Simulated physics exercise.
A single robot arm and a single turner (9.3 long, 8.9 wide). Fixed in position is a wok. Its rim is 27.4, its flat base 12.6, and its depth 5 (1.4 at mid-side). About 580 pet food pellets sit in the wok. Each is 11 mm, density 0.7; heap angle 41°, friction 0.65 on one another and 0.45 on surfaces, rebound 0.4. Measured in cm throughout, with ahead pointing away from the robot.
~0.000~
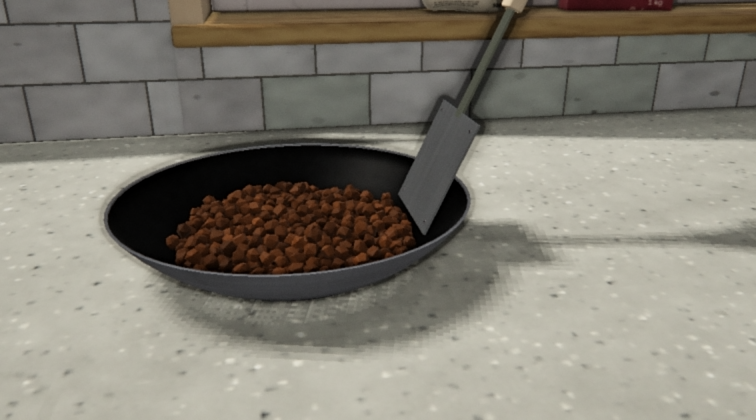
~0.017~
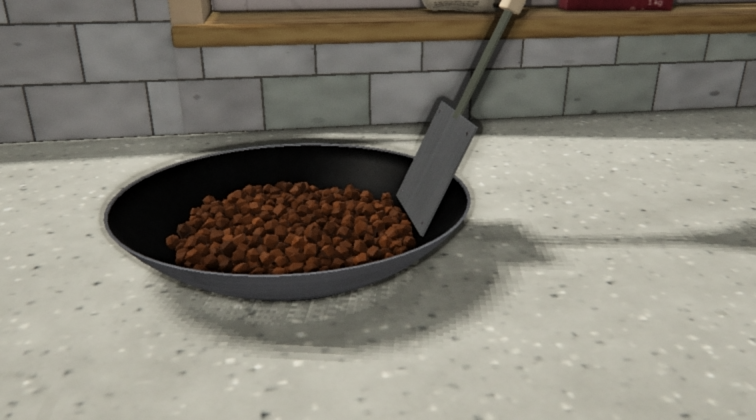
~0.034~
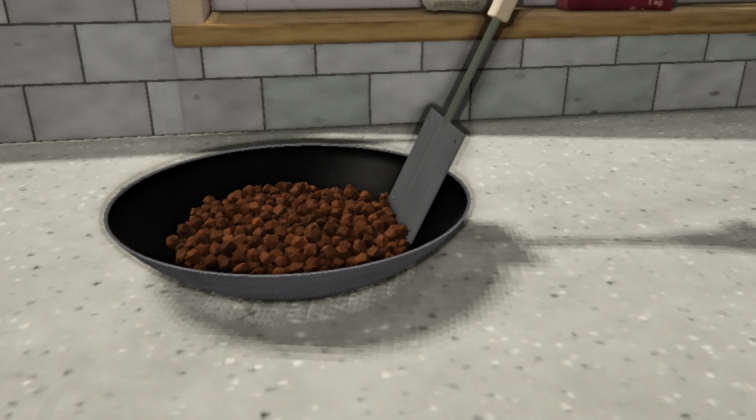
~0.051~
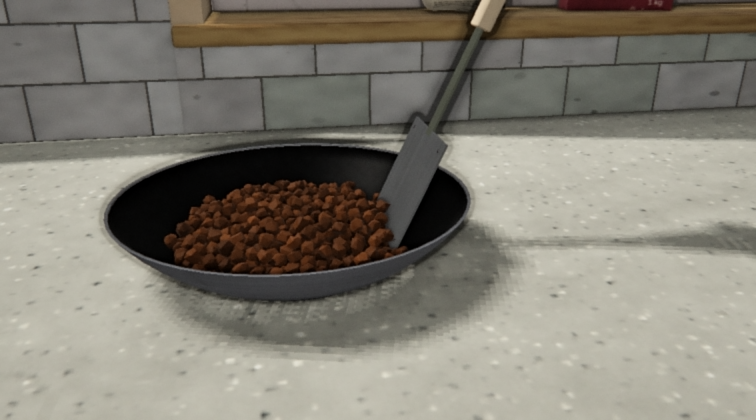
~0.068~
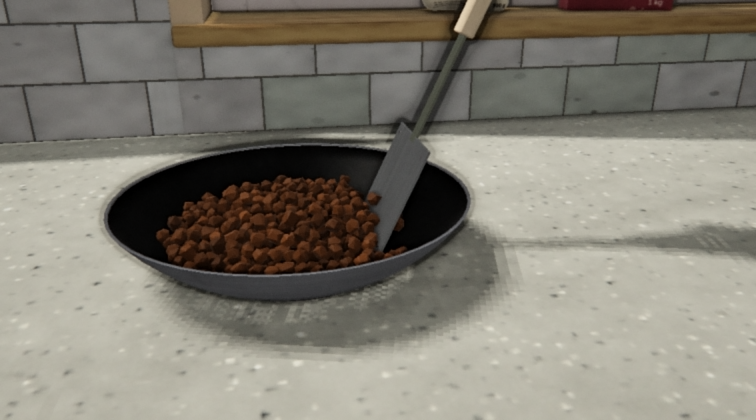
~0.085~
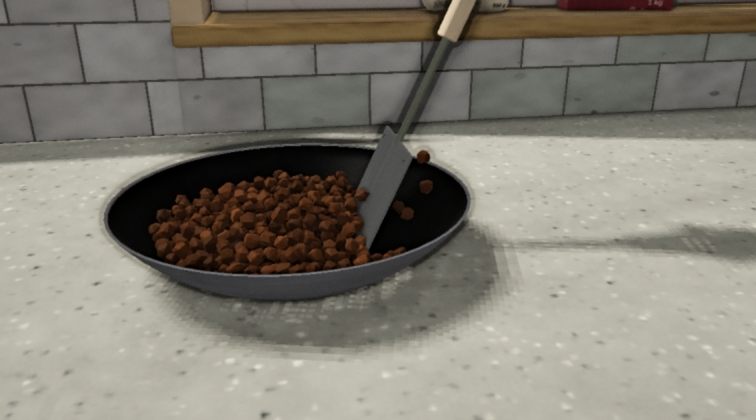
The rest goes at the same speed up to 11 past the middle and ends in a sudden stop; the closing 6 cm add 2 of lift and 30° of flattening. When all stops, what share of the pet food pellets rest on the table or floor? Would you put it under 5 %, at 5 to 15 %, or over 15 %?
I would say over 15 %.
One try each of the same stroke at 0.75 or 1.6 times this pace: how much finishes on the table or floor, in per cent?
Roughly 50 percent for the first try, 55 percent for the second.
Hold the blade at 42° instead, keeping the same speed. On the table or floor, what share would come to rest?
Roughly 45 per cent.
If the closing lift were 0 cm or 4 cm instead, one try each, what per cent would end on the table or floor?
About 50 and 45 per cent.
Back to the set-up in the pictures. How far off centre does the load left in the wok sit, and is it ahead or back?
What stays is shifted forward by around 3.0 cm.
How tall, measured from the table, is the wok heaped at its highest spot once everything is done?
Height at the end: Around 5.5 cm.
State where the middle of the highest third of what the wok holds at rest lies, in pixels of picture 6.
Centre: Roughly (246, 206).
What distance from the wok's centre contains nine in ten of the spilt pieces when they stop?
It comes to about 35 cm.
After 0.16 s, sloping 65°, highest piece 16 above the table; 577 in the wok, 2 on the blade or in flight.
After 0.23 s, sloping 57°, highest piece 22 above the table; 554 in the wok, 25 on the blade or in flight.
After 0.47 s, sloping 35°, highest piece 6 above the table; 280 in the wok, 267 on the table or floor, 32 on the blade or in flight.
After 1.52 s, sloping 35°, highest piece 6 above the table; 299 on the table or floor, 280 in the wok.
At rest, 299 on the table or floor, 280 in the wok. That is 52 % on the table or floor.
